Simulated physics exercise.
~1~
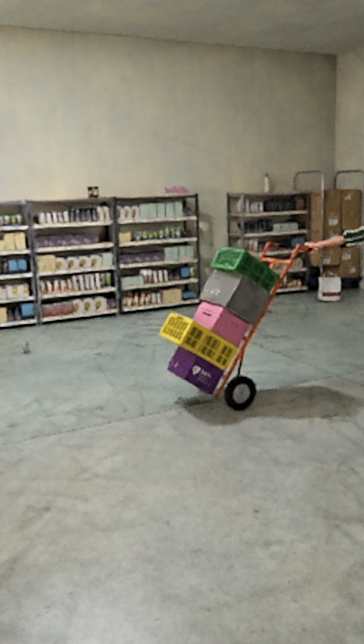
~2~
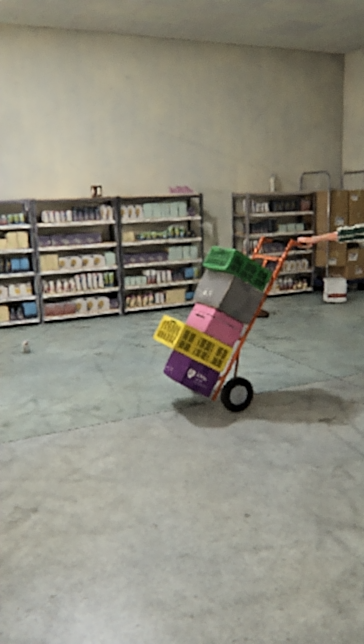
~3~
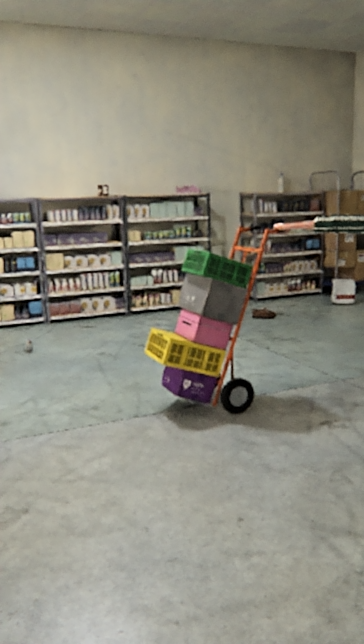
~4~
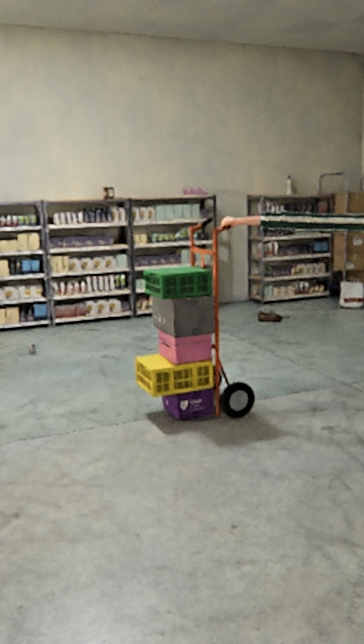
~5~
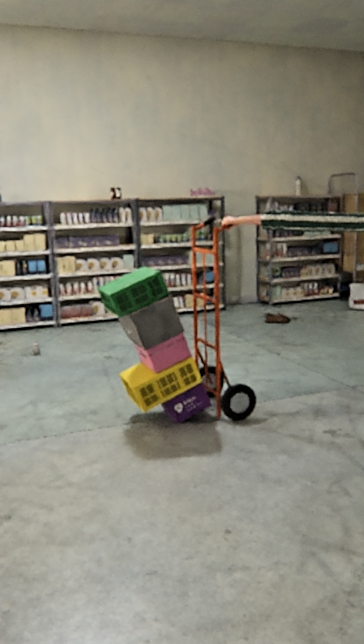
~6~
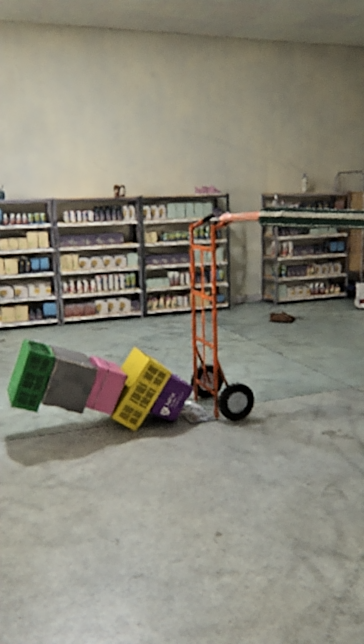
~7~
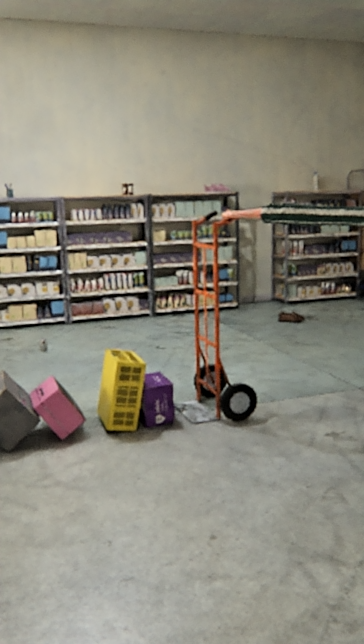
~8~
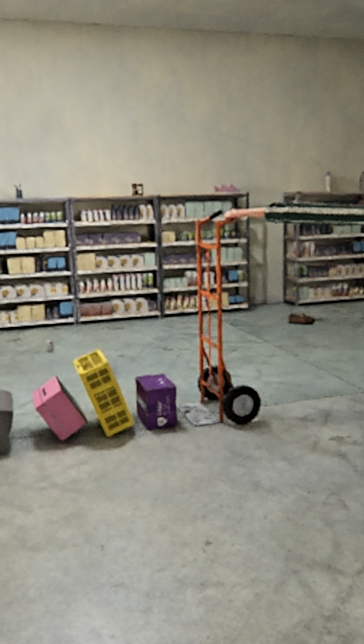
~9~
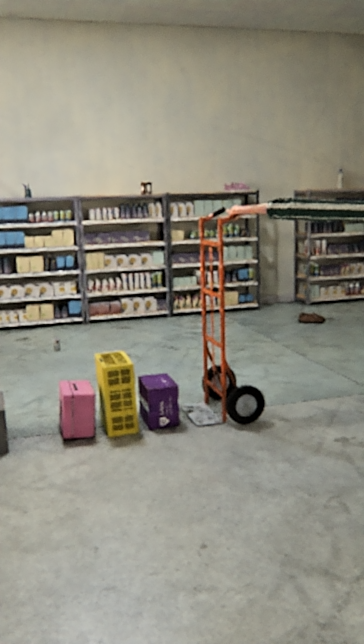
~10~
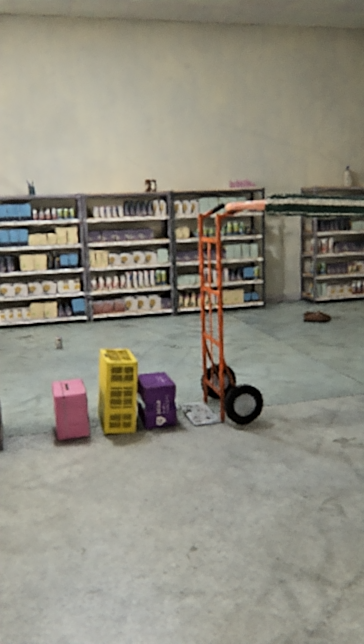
We see an arm tilt an orange hand truck upright, and its stack of green, grey, pink, yellow and purple crates and boxes topples left onto the concrete floor, ending scattered in a row with the purple box beside the empty-looking truck and the green crate out of view.
